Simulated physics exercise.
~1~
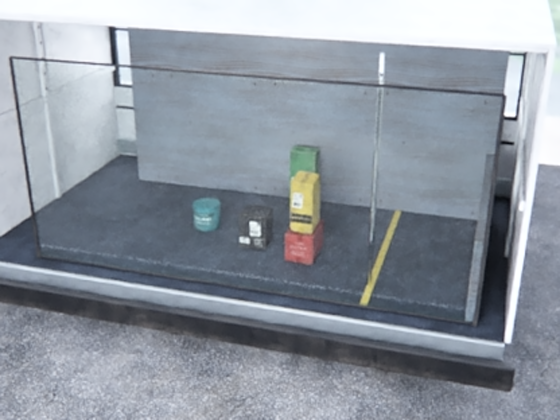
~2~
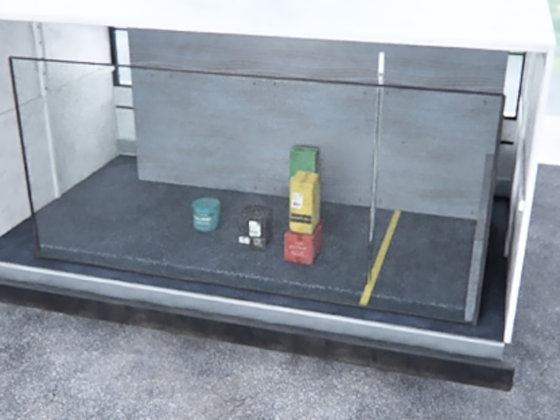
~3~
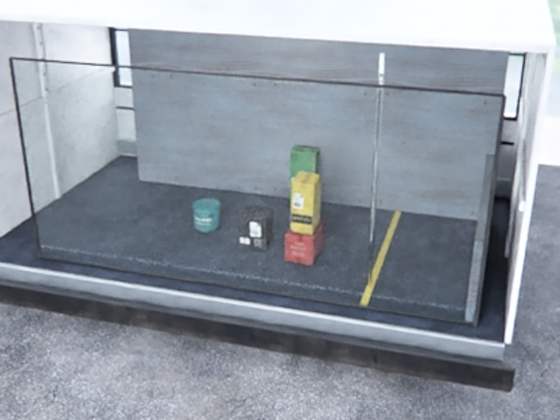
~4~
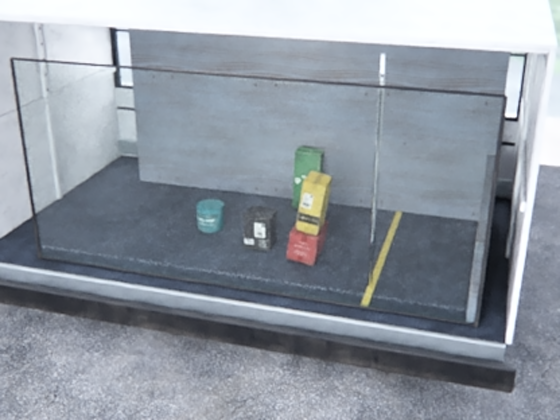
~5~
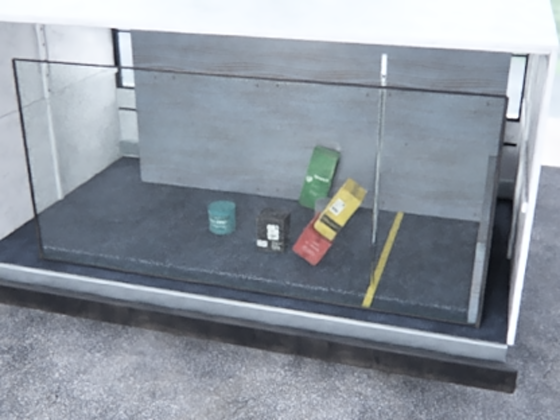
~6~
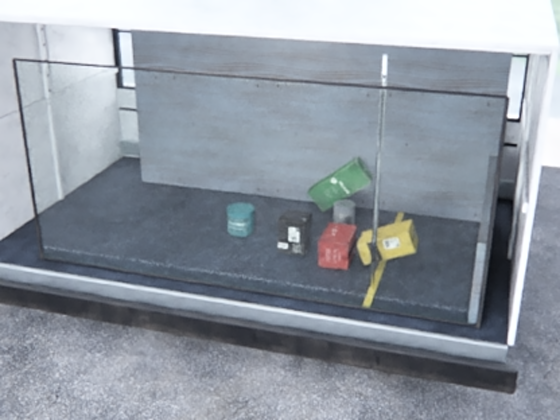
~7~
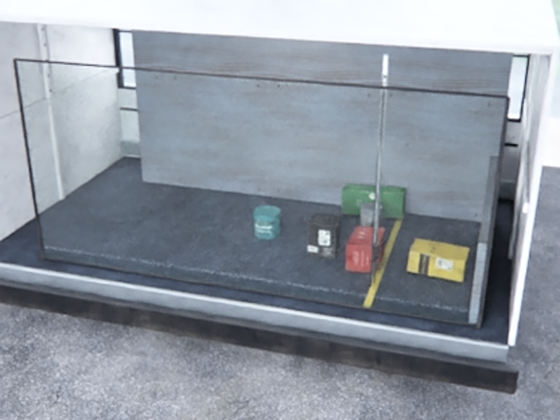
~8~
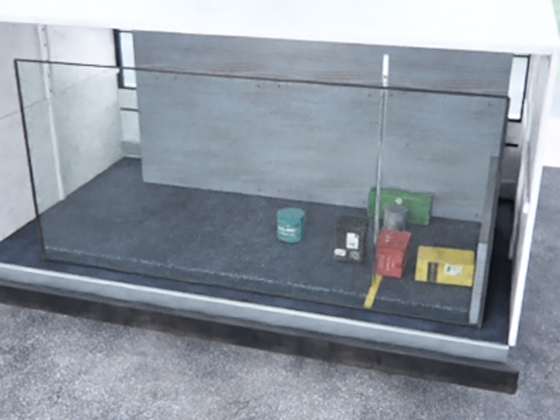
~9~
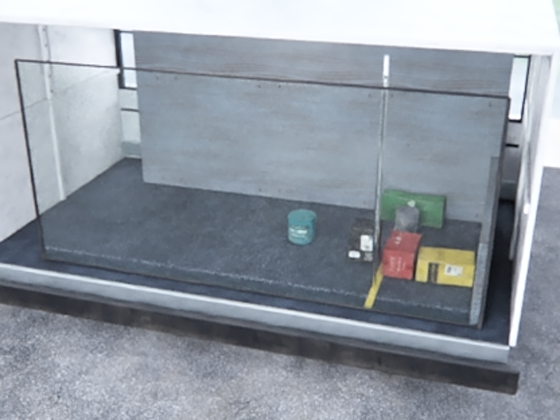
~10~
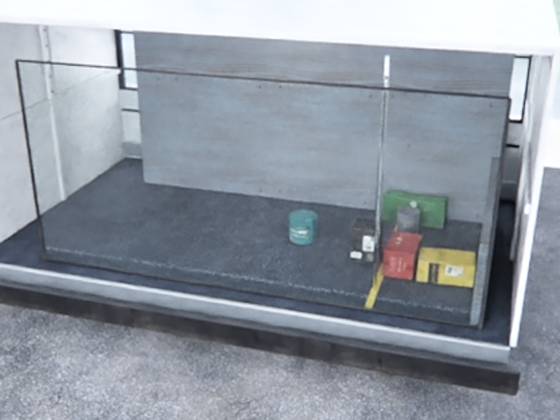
Stacked green, yellow and red boxes toppling and sliding right across a yellow line, while a teal tub stops short of it.
